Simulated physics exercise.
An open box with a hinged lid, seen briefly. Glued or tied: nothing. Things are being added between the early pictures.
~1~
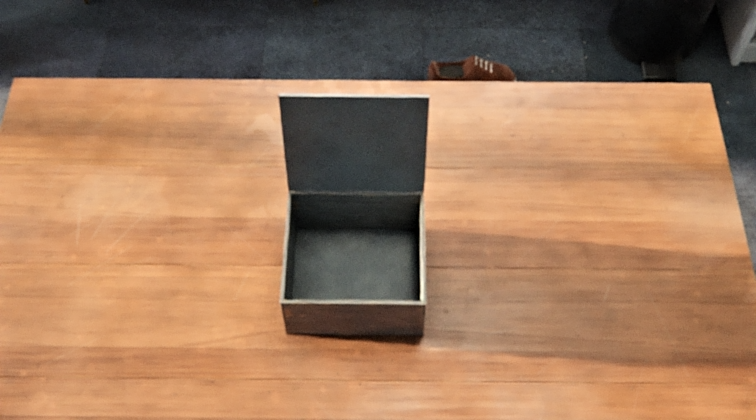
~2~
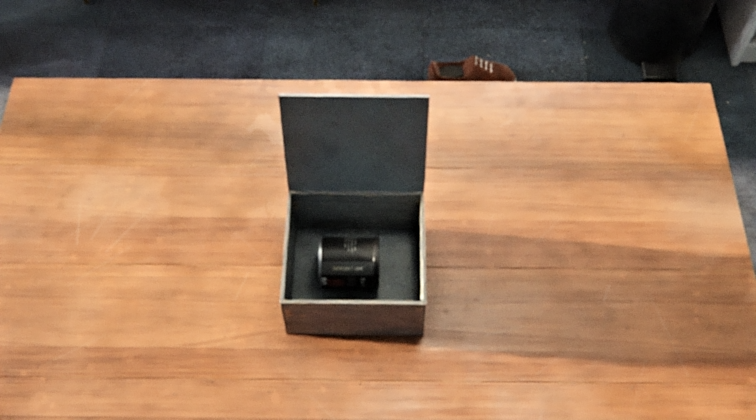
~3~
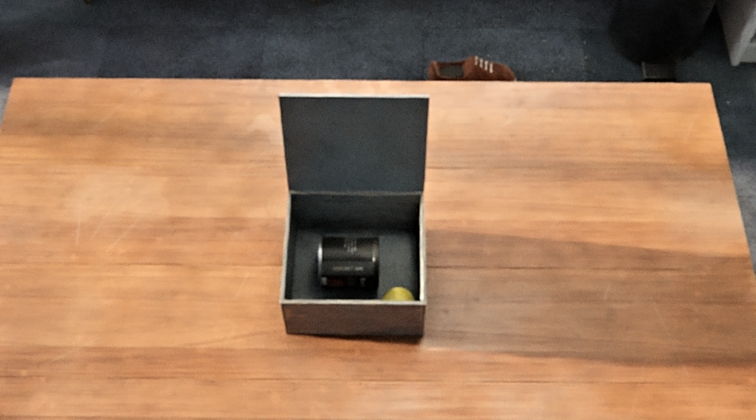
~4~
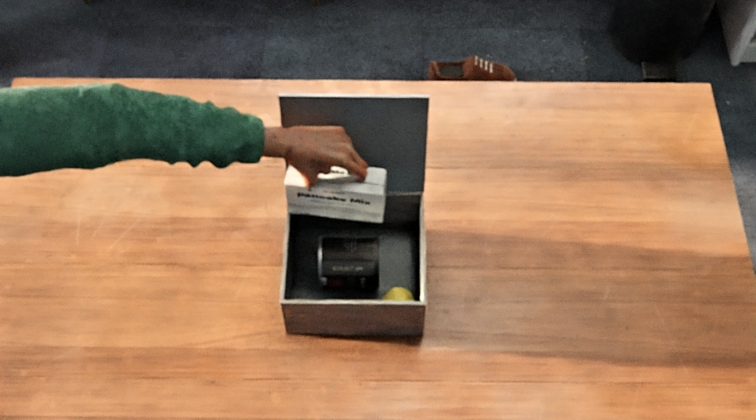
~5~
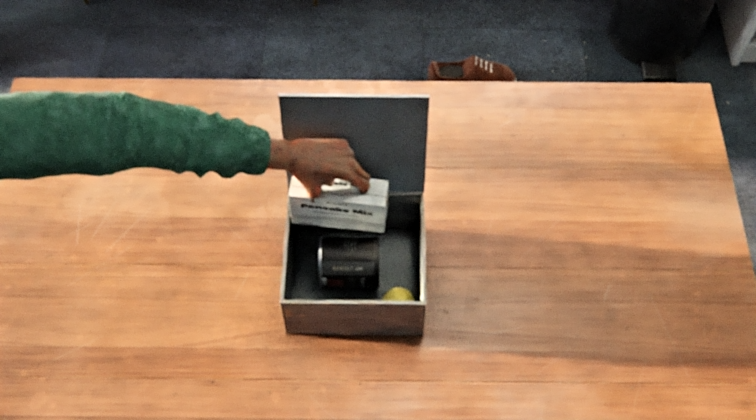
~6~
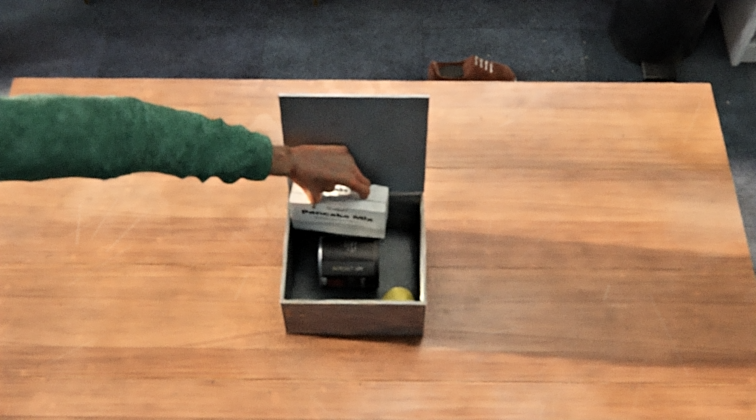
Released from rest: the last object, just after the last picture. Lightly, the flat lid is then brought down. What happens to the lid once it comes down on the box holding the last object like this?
I expect the lid to settle home.
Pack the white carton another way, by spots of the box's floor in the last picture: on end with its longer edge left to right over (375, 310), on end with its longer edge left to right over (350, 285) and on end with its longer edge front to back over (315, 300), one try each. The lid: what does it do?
Going through the three tries, the lid settles all the way, then hangs open, then hangs open.
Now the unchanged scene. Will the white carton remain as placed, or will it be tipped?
After all that, it keeps its set angle.
Then, 1.10 s on from there, lid starting down; white carton shifted a little near (339, 229); black tin shifted a little.
Then, 1.80 s on from there, lid 44° above the rim; white carton shifted a little near (339, 229); black tin shifted a little.
In the end, lid shut; moved from the start, black tin and white carton; yellow lemon unmoved. At the end, from the last picture's camera, white carton near (339, 229).
